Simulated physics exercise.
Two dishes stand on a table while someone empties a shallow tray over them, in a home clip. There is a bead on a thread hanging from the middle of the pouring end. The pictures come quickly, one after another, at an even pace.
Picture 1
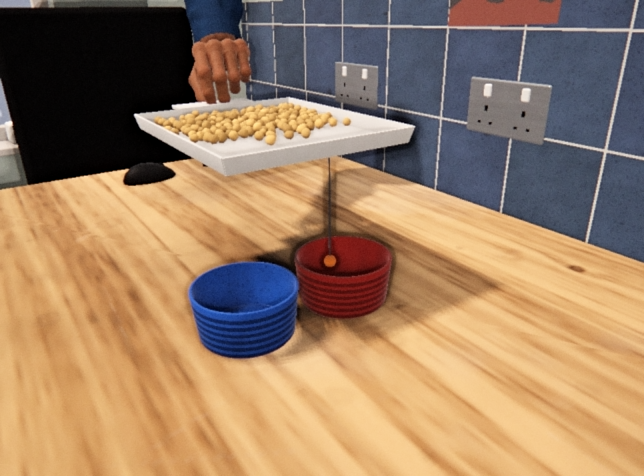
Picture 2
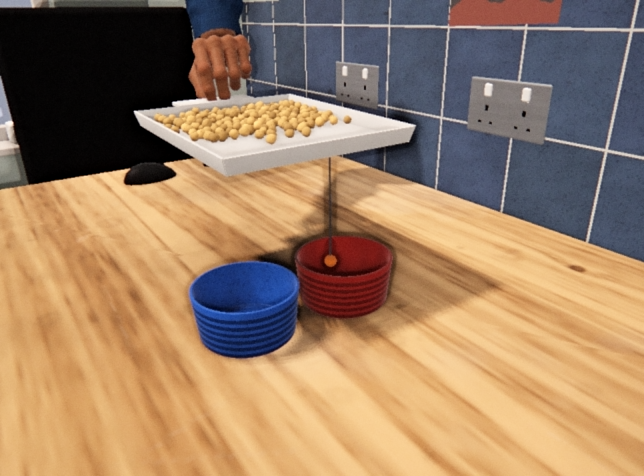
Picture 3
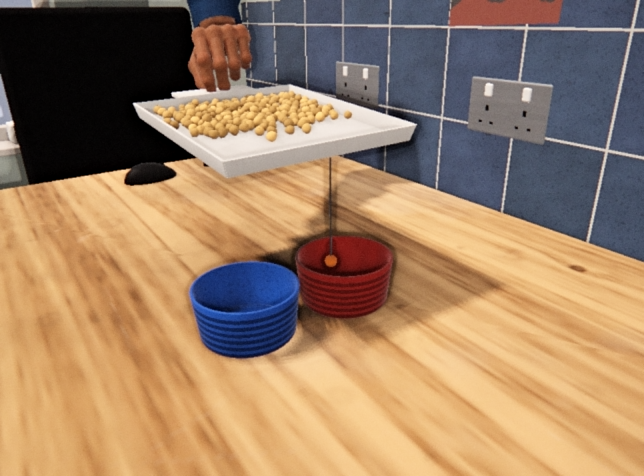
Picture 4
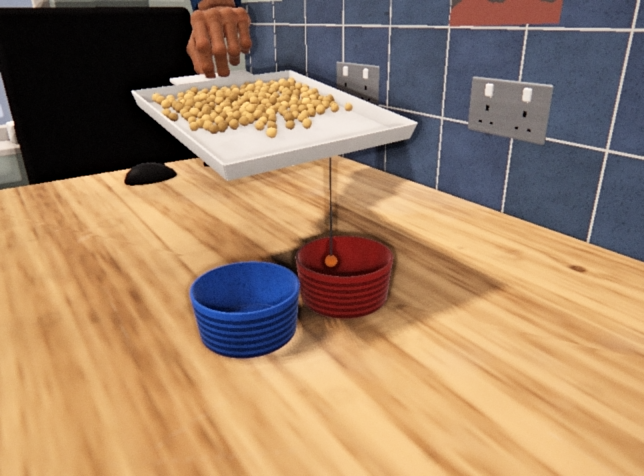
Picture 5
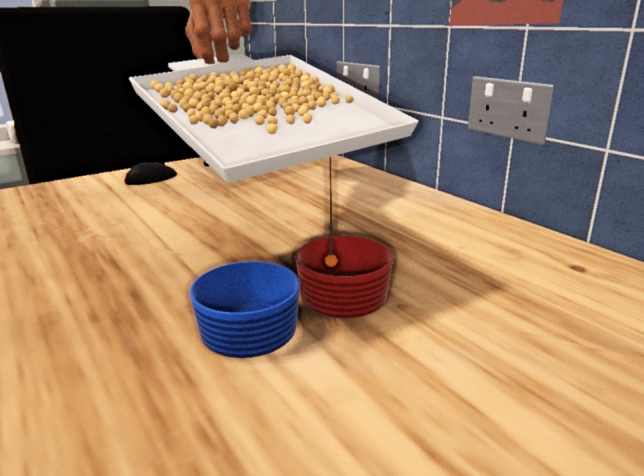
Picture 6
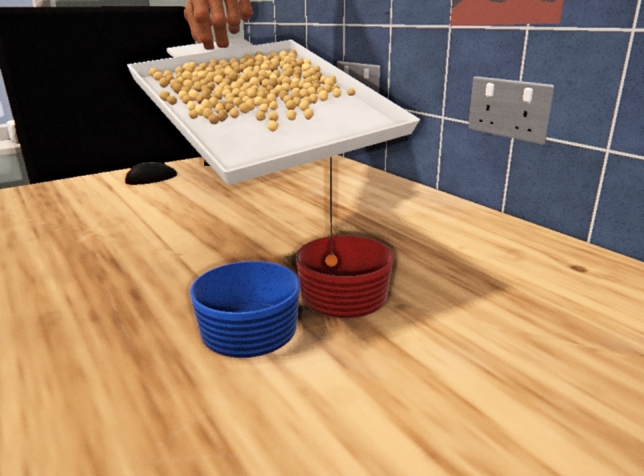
A hand slowly raised the back of a white tray of chickpeas above a blue dish and a red dish, and the tray's front edge gradually dipped a little toward its left corner.
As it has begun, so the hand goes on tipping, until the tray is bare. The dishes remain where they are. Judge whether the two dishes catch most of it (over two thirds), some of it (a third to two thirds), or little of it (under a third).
They catch little of it.
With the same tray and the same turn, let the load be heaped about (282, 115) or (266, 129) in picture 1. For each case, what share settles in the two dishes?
First case around 10 %, second case around 20 %.
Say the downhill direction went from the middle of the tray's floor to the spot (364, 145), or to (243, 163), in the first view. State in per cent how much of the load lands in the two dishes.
You'd get 20 per cent the first time and 70 per cent the second time.
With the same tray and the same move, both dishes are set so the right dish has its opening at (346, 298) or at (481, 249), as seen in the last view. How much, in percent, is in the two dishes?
80% for the first placement, 10% for the second.
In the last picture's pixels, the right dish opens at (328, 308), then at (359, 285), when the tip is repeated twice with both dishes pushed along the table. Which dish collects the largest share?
First try, the dish at right; second try, the dish at left.
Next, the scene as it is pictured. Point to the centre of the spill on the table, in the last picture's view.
Middle in the last view: Roughly (312, 379).
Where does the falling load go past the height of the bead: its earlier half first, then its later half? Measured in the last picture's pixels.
It passes near (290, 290) first and then near (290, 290).
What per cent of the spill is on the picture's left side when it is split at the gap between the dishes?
About 40 per cent.
Shortly afterwards, tray tipped steeply; the bulk on the tray; a little outside both; a little in the air.
Next, tray tipped right over; near half on the tray; only a few in the left dish; near a third outside both; near a quarter in the air.
Some moments later, tray tipped past a quarter turn; near a quarter in the left dish; the bulk outside both.
In the end, tray tipped past a quarter turn; near a quarter in the left dish; none at all in the right dish; the bulk outside both.
